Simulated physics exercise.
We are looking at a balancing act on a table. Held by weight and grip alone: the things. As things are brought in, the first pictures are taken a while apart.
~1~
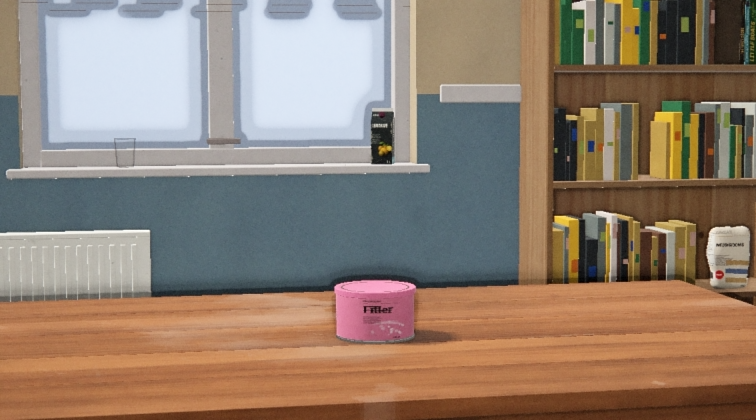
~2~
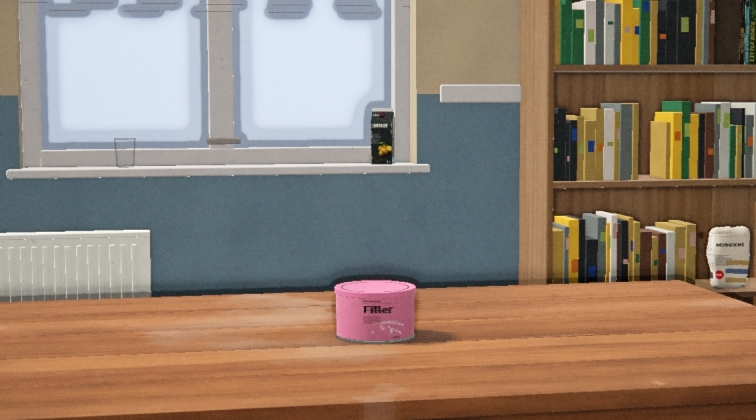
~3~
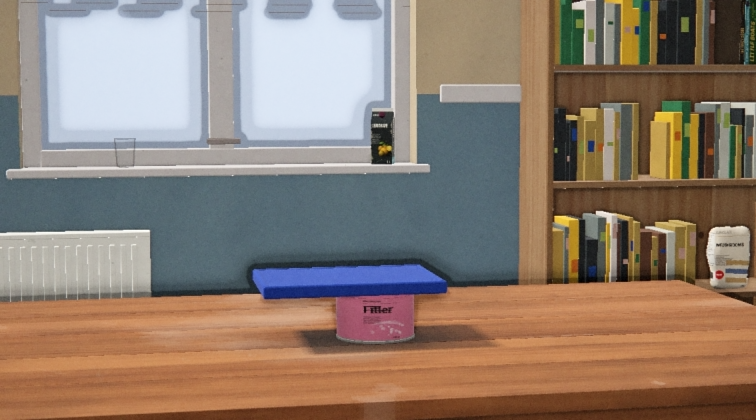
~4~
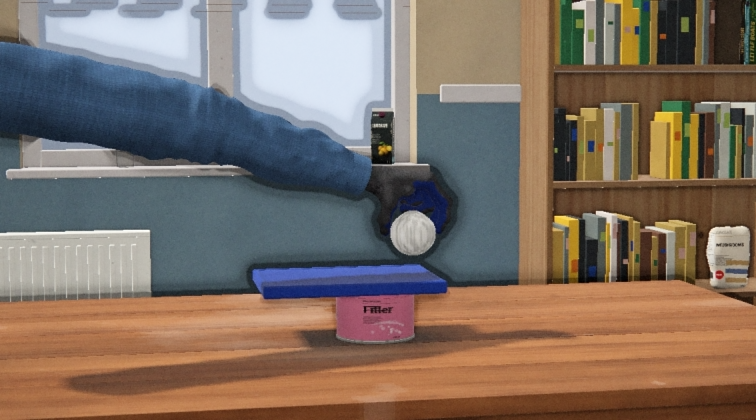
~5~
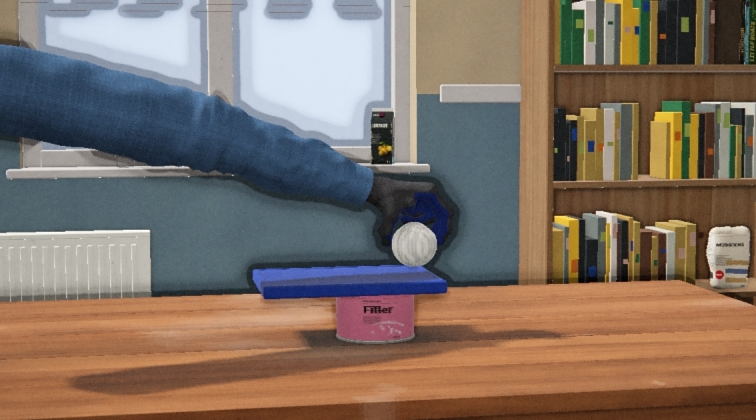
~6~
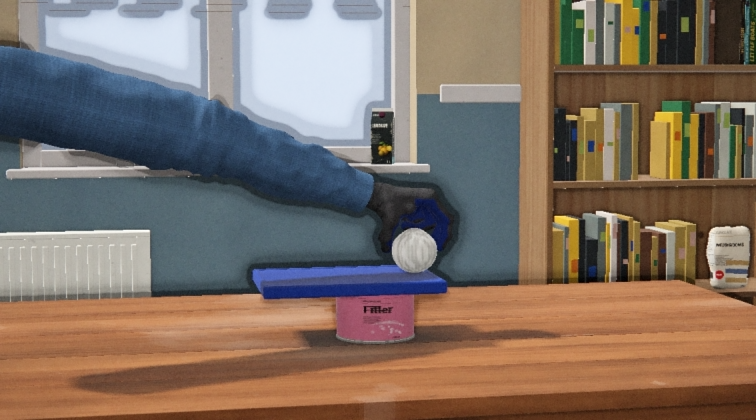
Blue board appearing on a pink tub on a wooden table, then a gloved hand lowering a white onion onto its right side.
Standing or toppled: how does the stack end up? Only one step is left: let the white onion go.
Sure enough, it lasts just fine.
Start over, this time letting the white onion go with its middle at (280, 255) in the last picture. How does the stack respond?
Outcome: Collapse.
Then, 0.30 s later than the last frame, all is still.
Then, 0.70 s later than the last frame, white onion resting near (414, 252).
When it is over, all 3 as before. End places, in pixels of the last picture, white onion near (414, 252). The stack keeps its balance.
